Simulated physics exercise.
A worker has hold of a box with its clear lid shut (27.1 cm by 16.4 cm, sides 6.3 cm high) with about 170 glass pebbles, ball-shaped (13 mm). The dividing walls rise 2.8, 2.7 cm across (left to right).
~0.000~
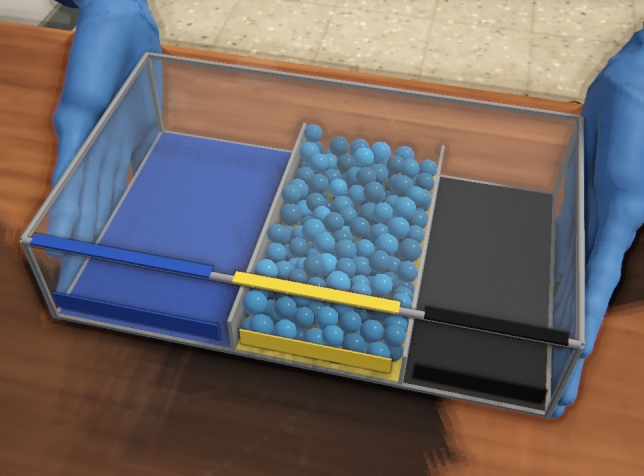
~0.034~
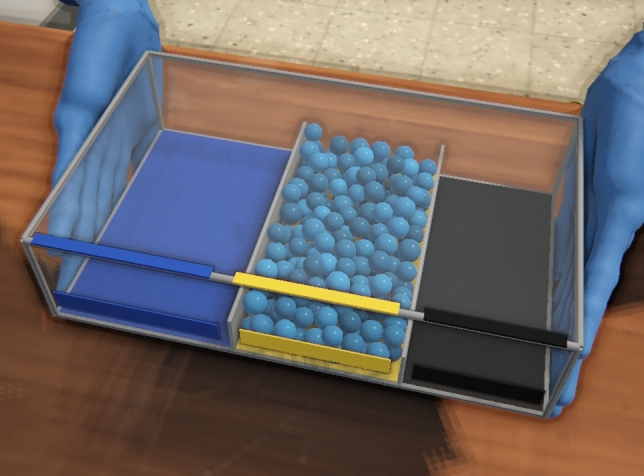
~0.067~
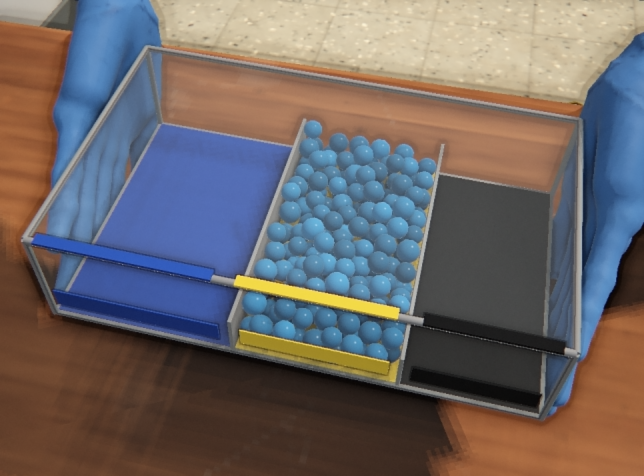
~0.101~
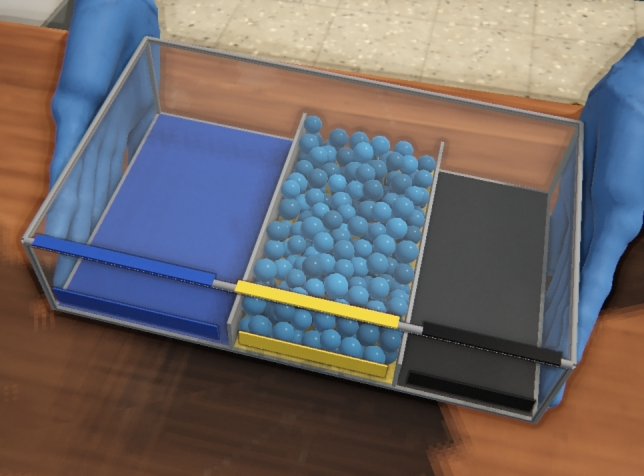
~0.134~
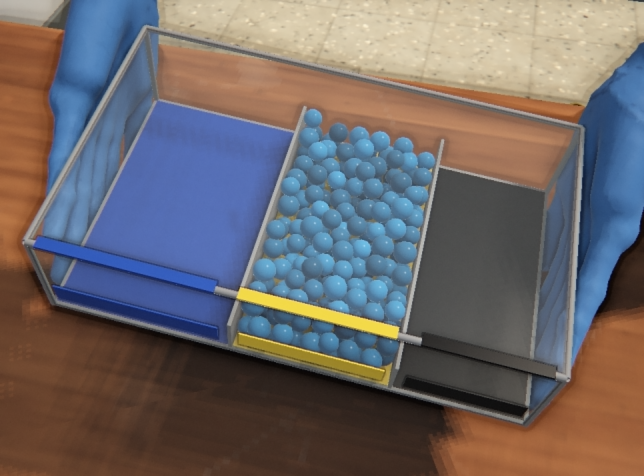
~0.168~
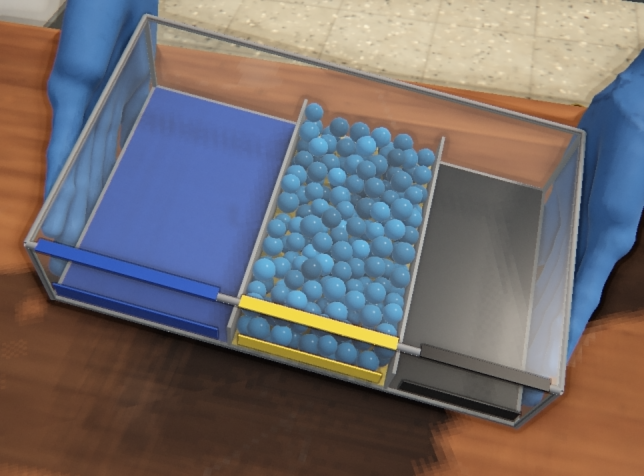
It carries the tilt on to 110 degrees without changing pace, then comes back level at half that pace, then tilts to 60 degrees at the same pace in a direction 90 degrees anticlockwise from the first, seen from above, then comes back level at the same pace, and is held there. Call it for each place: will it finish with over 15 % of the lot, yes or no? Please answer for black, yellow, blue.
Black - yes, yellow - yes, blue - no.
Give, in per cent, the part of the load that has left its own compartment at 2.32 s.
Around 60 %.
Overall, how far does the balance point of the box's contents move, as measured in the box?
About 6.5 cm.
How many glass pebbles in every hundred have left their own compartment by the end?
Fraction outside starting compartment: Around 60 %.
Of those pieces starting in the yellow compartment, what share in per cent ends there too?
40 %, about.
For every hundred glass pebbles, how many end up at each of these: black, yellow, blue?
Tally per hundred: Black = 60, yellow = 40, blue = 0.
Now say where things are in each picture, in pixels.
The first picture shows box at (287, 298); tilt 0 degrees; yellow 100 %.
The second picture shows box at (287, 299); tilt 1 degrees.
The third picture shows box at (288, 302); tilt 2 degrees.
The fourth picture shows box at (288, 307); tilt 6 degrees; low side front right.
The fifth picture shows box at (289, 315); tilt 10 degrees; low side front right.
The sixth picture shows box at (290, 322); tilt 14 degrees; low side front right; yellow 100 %. It turns about 130 degrees a second.
After 1.34 s, tilt 89 degrees; black 55 %, yellow 45 %; middle of all pieces near (351, 300).
Then, at 2.32 s, tilt 25 degrees; black 60 %, yellow 40 %; middle of all pieces near (415, 348).
After 3.21 s, tilt 50 degrees; black 60 %, yellow 40 %; middle of all pieces near (391, 315).
After 4.07 s, tilt 0 degrees; black 60 %, yellow 40 %; middle of all pieces near (457, 232).
At rest (5.2 s), black 60 %, yellow 40 %, blue 0 %.
